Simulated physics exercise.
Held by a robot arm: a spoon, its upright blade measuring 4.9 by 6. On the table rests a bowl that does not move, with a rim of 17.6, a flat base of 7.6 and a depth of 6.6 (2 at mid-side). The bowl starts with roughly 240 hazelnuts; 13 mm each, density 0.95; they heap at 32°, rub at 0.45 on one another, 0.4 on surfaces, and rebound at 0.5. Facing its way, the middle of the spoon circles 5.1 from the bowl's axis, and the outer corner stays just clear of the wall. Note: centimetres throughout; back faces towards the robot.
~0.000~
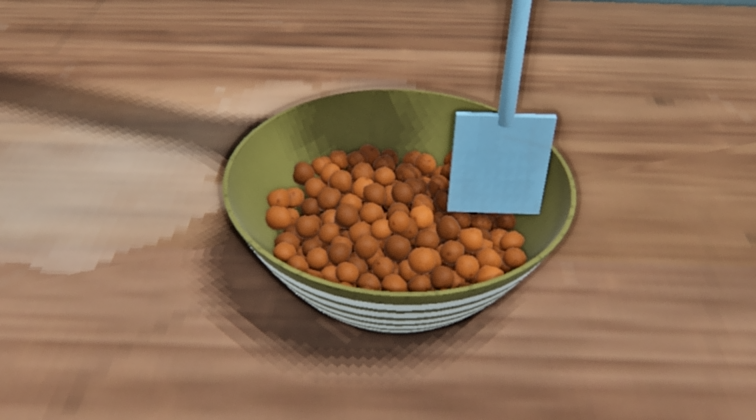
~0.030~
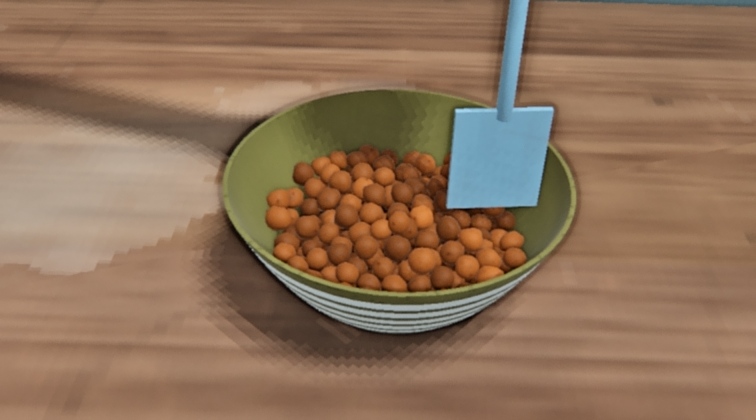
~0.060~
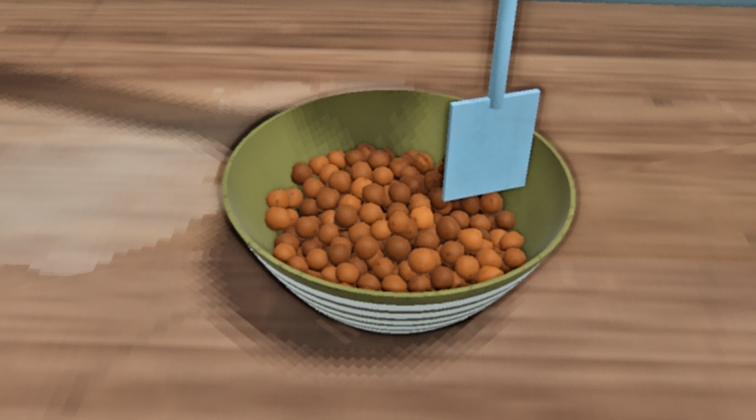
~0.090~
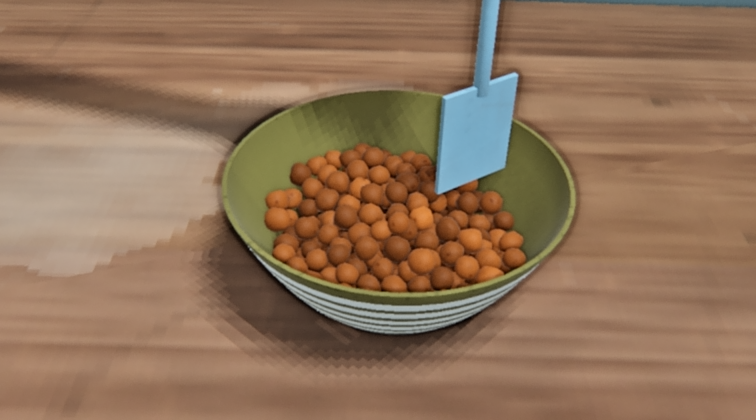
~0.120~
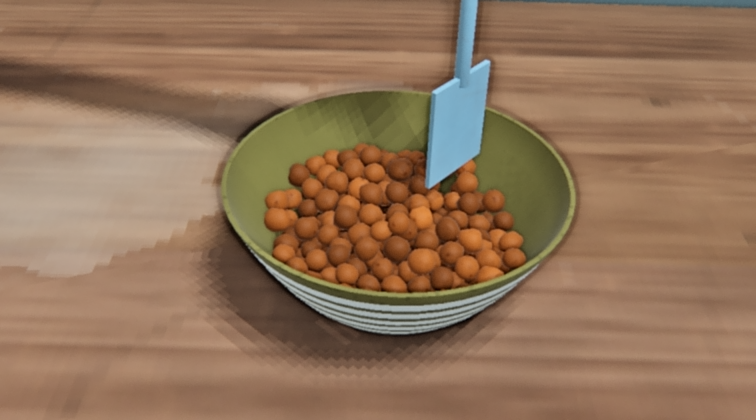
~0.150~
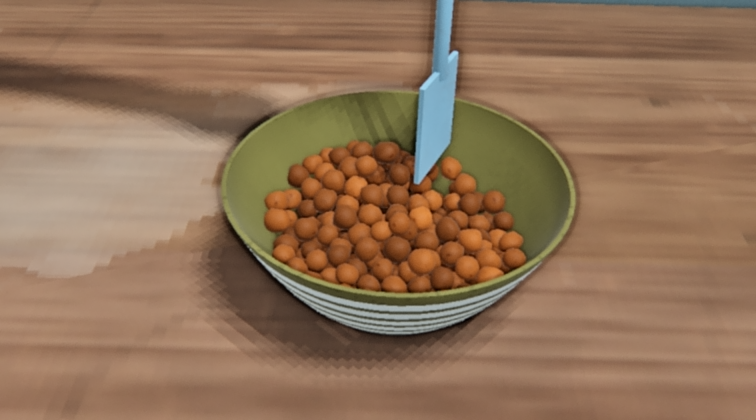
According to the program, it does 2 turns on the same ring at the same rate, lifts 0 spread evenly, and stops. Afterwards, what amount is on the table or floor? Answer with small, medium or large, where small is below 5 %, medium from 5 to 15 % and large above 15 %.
It is medium.
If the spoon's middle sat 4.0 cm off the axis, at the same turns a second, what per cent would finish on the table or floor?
That would make it around 25 percent.
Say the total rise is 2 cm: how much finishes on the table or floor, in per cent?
0 per cent, roughly.
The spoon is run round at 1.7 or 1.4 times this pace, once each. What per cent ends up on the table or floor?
20 % and 20 %.
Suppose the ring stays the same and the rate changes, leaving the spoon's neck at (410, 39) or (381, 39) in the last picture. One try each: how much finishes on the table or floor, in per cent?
Roughly 20 per cent on the first try and 20 per cent on the second.
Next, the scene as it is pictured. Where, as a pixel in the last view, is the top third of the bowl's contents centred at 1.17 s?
The centre is roughly (379, 246).
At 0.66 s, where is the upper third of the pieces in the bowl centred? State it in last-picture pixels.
Centre estimate: Approx. (470, 226) px.
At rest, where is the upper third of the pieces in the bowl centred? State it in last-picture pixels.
Near (415, 207).
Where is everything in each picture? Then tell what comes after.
In the first frame, spoon neck at (510, 88), 0° round; upper third of the load around (395, 217), from x 280 to 515, top at y 155; 243 in the bowl.
In the second frame, spoon neck at (508, 82), 6° round; upper third of the load around (395, 217), from x 280 to 515, top at y 155.
In the third frame, spoon neck at (499, 70), 20° round; upper third of the load around (393, 216), from x 280 to 515, top at y 155.
In the fourth frame, spoon neck at (484, 59), 35° round; upper third of the load around (387, 216), from x 275 to 515, top at y 155.
In the fifth frame, spoon neck at (465, 50), 50° round; upper third of the load around (385, 217), from x 275 to 515, top at y 155.
In the sixth frame, spoon neck at (442, 44), 66° round; upper third of the load around (376, 210), from x 275 to 515, top at y 150; 243 in the bowl.
After 0.66 s, 323° round, highest piece 8 above the table; 232 in the bowl, 8 on the table or floor, 3 in flight or on the tool.
After 1.17 s, 221° round, highest piece 9 above the table; 221 in the bowl, 19 on the table or floor, 3 in flight or on the tool.
After 1.63 s, 0° round, highest piece 7 above the table; 217 in the bowl, 26 on the table or floor.
After 2.33 s, 0° round, highest piece 7 above the table; 217 in the bowl, 26 on the table or floor.
At rest, 217 in the bowl, 26 on the table or floor. That is 11 % on the table or floor.
